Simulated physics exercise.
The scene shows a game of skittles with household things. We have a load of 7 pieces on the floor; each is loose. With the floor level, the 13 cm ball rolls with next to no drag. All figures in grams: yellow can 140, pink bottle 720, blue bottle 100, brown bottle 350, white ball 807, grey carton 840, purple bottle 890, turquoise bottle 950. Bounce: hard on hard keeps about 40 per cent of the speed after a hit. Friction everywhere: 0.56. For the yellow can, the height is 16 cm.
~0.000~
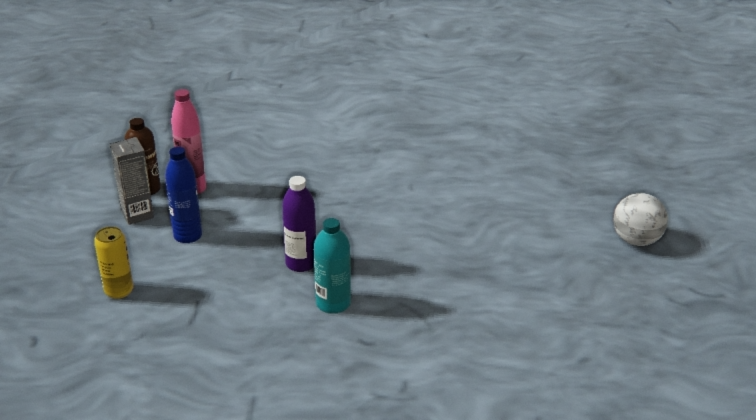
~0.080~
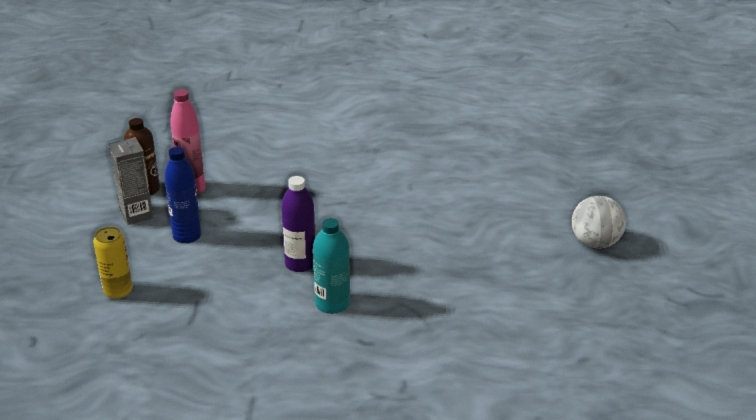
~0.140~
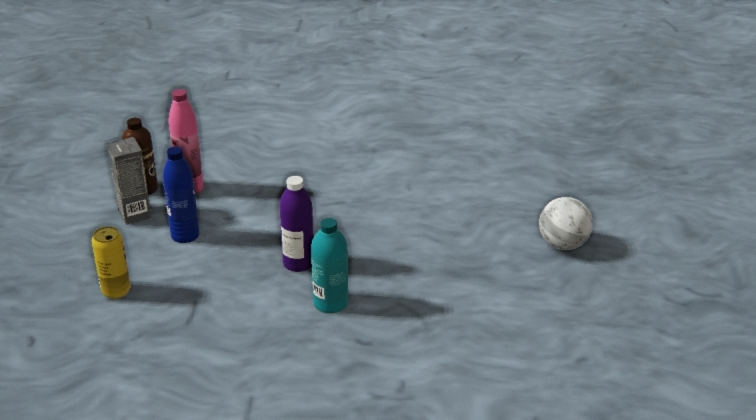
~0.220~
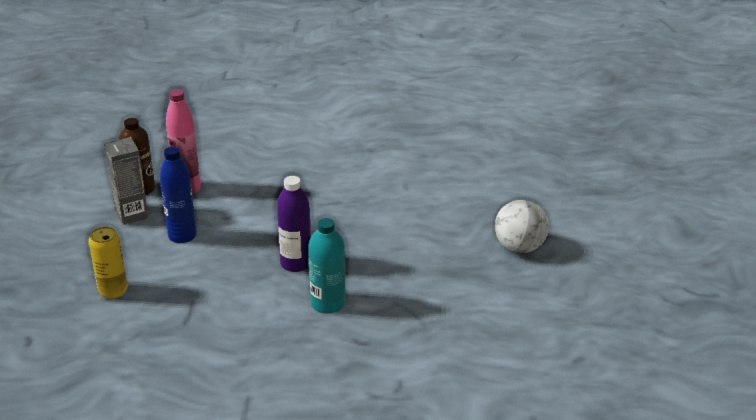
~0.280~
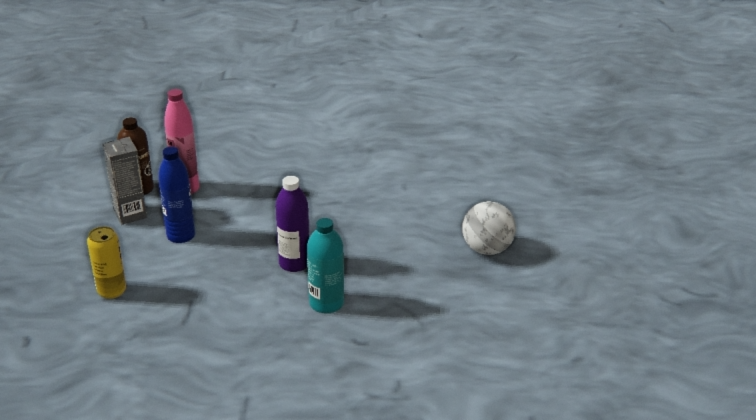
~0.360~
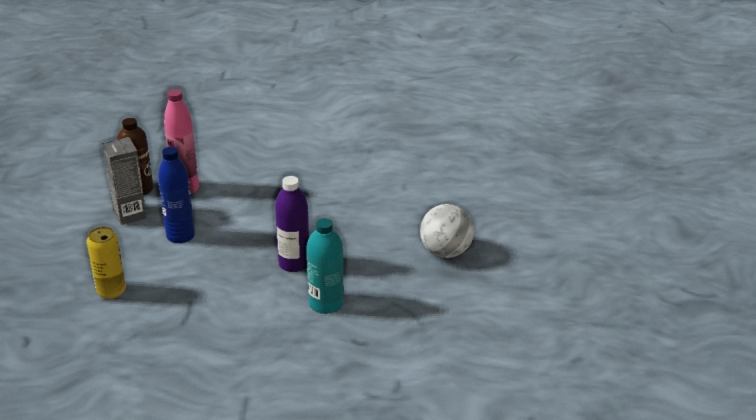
At first, a white ball sits at the right on a grey-blue floor, well apart from seven upright containers grouped at the left. The ball then rolls steadily leftward across the open floor, narrowing the gap to the purple and turquoise bottles, while all the containers remain standing, untouched.
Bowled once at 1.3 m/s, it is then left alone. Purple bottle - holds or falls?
Falls.
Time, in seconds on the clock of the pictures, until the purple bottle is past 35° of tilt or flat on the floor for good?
Around 0.9 s on the clock.
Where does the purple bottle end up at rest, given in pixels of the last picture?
About (212, 257).
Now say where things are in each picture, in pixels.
In the first frame, ball has run 0 cm; white ball (641, 220); purple bottle (299, 223).
In the second frame, ball has run 10 cm; white ball (599, 222); blue bottle (182, 194).
In the third frame, ball has run 18 cm; white ball (566, 224); grey carton (130, 182).
In the fourth frame, ball has run 28 cm; white ball (522, 226); yellow can (109, 264).
In the fifth frame, ball has run 36 cm; white ball (489, 228); blue bottle (176, 194).
In the sixth frame, ball has run 46 cm; white ball (447, 231); purple bottle (292, 223).
By 0.56 s, ball has run 71 cm; white ball near (342, 237).
By 0.96 s, ball has run 77 cm; white ball near (316, 234); purple bottle tilted 66° near (224, 241).
By 2.56 s, ball has run 81 cm; white ball near (300, 210); purple bottle on its side near (212, 258).
When it is over (4.0 s), lying over on the floor, purple bottle; the other 6 within 8 cm of the start. End places, in pixels of the last picture, purple bottle near (212, 258).
